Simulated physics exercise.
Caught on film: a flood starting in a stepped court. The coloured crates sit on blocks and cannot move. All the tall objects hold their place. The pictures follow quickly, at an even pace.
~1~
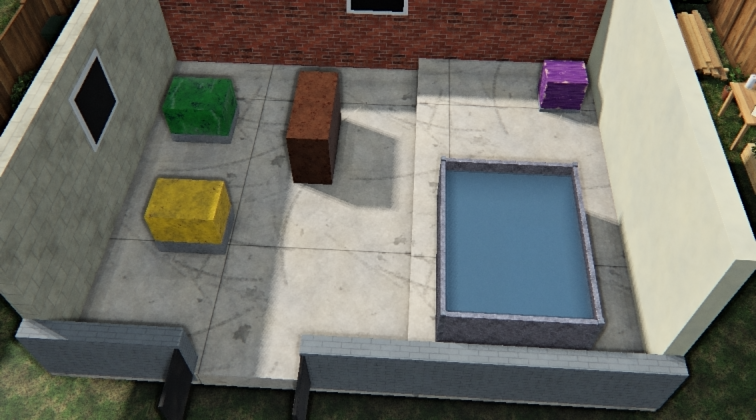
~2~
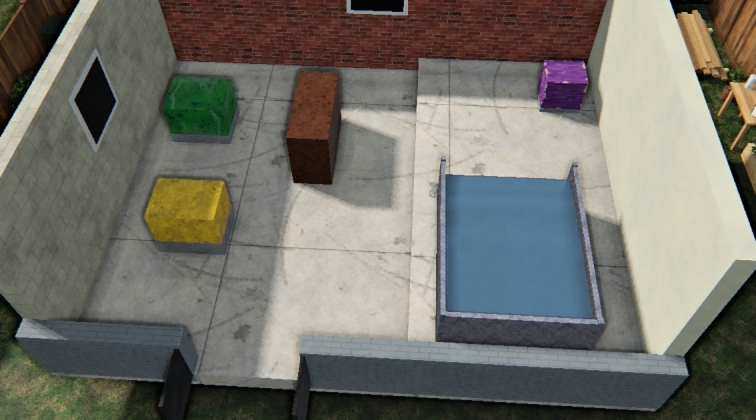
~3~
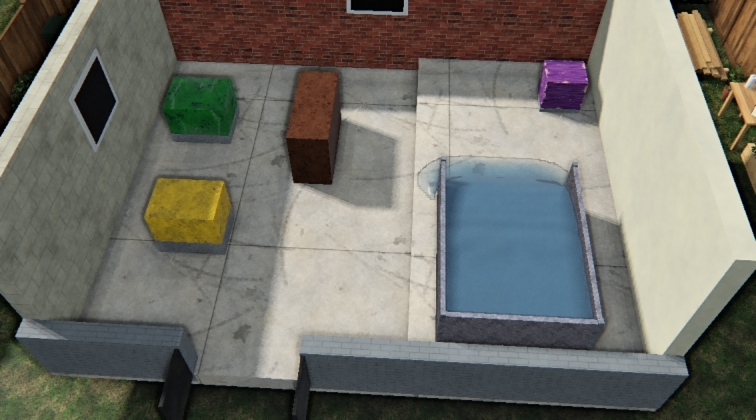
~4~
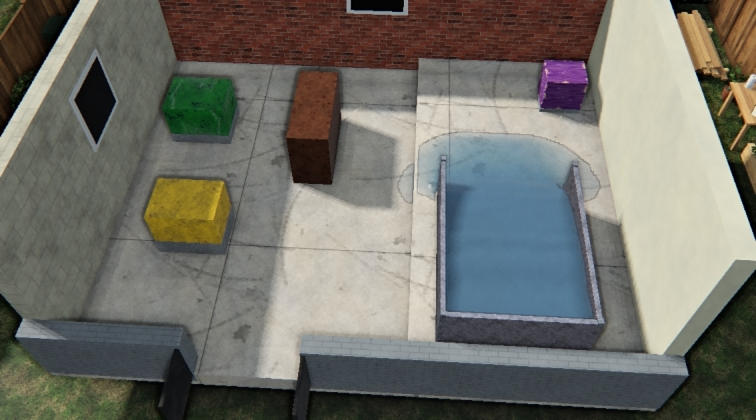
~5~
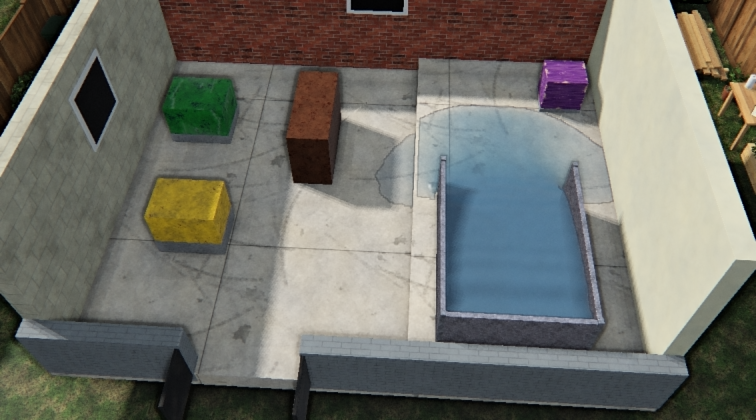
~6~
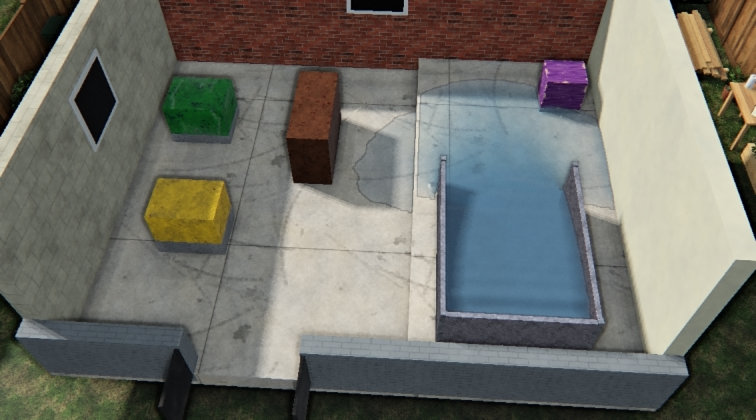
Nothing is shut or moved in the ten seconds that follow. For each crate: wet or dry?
One by one: The yellow crate escapes dry; the purple crate is wetted; the green crate is wetted.
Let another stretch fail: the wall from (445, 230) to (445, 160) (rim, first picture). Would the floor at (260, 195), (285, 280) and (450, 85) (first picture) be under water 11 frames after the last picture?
In turn: Under water, flooded, not flooded.
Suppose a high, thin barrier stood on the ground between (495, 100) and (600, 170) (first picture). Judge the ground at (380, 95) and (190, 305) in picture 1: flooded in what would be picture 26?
As listed: Awash, dry.
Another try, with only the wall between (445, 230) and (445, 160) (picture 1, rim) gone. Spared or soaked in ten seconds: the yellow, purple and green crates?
In short: Yellow crate ends up wet; purple crate is spared; green crate is topped.
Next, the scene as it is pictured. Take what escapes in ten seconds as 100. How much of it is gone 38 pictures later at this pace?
Roughly 0 per cent.
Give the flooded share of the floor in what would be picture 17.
About 40 per cent.
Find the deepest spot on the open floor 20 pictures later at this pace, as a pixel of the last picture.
At about (167, 90).
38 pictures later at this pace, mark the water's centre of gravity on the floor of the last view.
Around (371, 170).
A moment on, water covers 35 % of the floor; the yellow crate not reached, the purple crate water round its plinth, the green crate not reached.
Next, water covers 40 % of the floor; the yellow crate not reached, the purple crate water round its plinth, the green crate not reached.
Then, water covers 55 % of the floor; the yellow crate not reached, the purple crate water round its plinth, the green crate water round its plinth.
Later, water covers 90 % of the floor; the yellow crate water round its plinth, the purple crate water round its plinth, the green crate water round its plinth.
In the end, water covers 100 % of the floor; the yellow crate stayed above the water, the purple crate was topped, the green crate was topped.
